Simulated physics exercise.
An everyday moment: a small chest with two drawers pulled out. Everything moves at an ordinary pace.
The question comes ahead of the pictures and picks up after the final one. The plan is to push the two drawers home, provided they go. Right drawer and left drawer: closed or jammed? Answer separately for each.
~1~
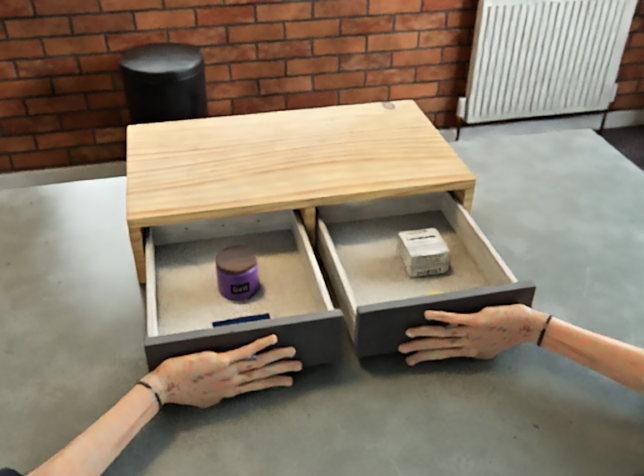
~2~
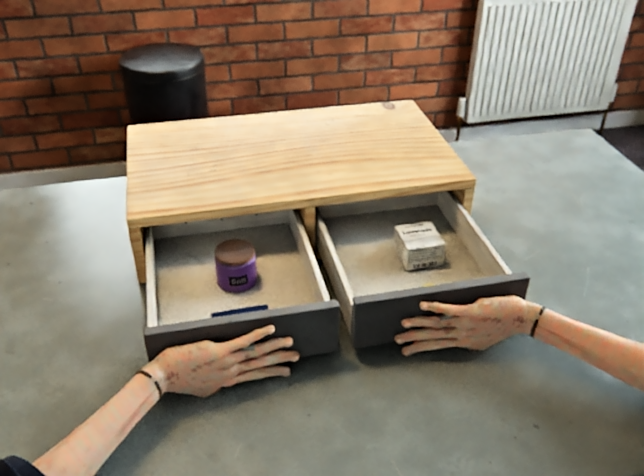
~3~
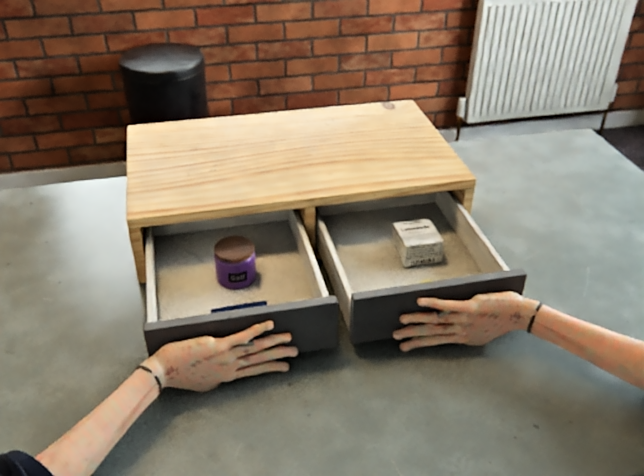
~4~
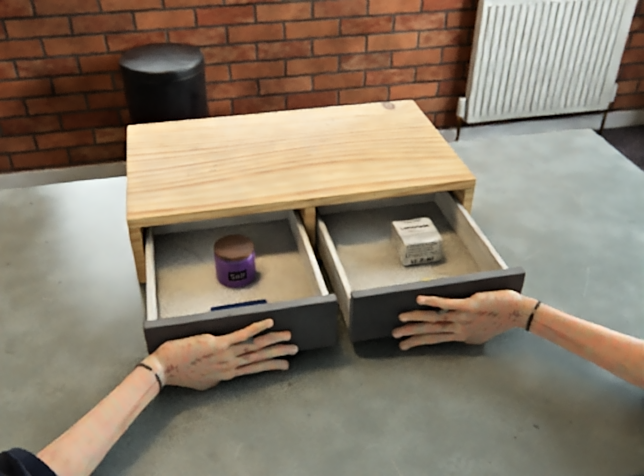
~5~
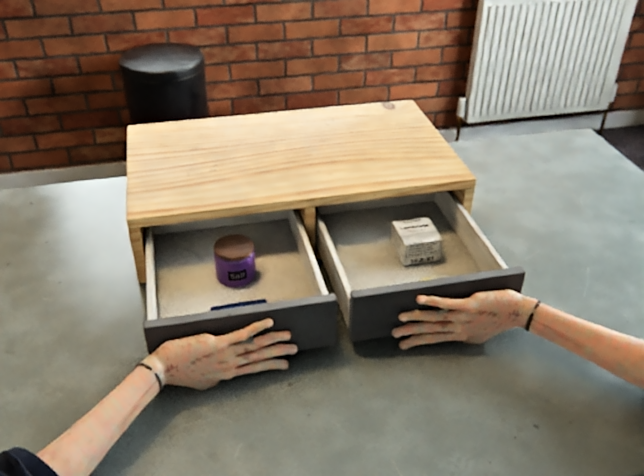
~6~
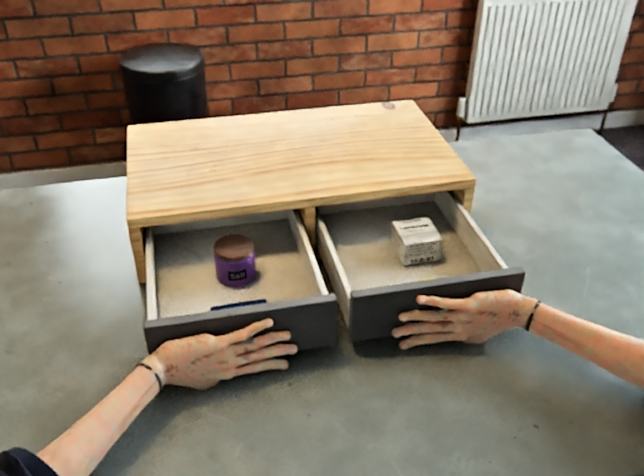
Right drawer: Closed. Left drawer: Closed.
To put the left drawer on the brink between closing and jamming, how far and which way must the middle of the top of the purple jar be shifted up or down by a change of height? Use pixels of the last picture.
Move it up some 24 pixels and it switches.
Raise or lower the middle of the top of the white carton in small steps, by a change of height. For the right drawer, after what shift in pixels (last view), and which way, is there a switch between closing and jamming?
Go up by close to 16 pixels and it flips.
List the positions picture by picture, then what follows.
In the first picture, right drawer (411, 257) wide open; left drawer (234, 282) wide open; purple jar (237, 273).
In the second picture, left drawer (232, 274) wide open; white carton (419, 246).
In the third picture, right drawer (405, 247) wide open.
In the fourth picture, left drawer (231, 269) wide open.
In the fifth picture, right drawer (405, 246) wide open; chest (292, 181).
In the sixth picture, right drawer (404, 246) wide open; left drawer (231, 269) wide open; purple jar (235, 260).
Then, 0.50 s after the last picture, right drawer about half in; left drawer about half in.
At rest, the right drawer shuts flush; the left drawer shuts flush.
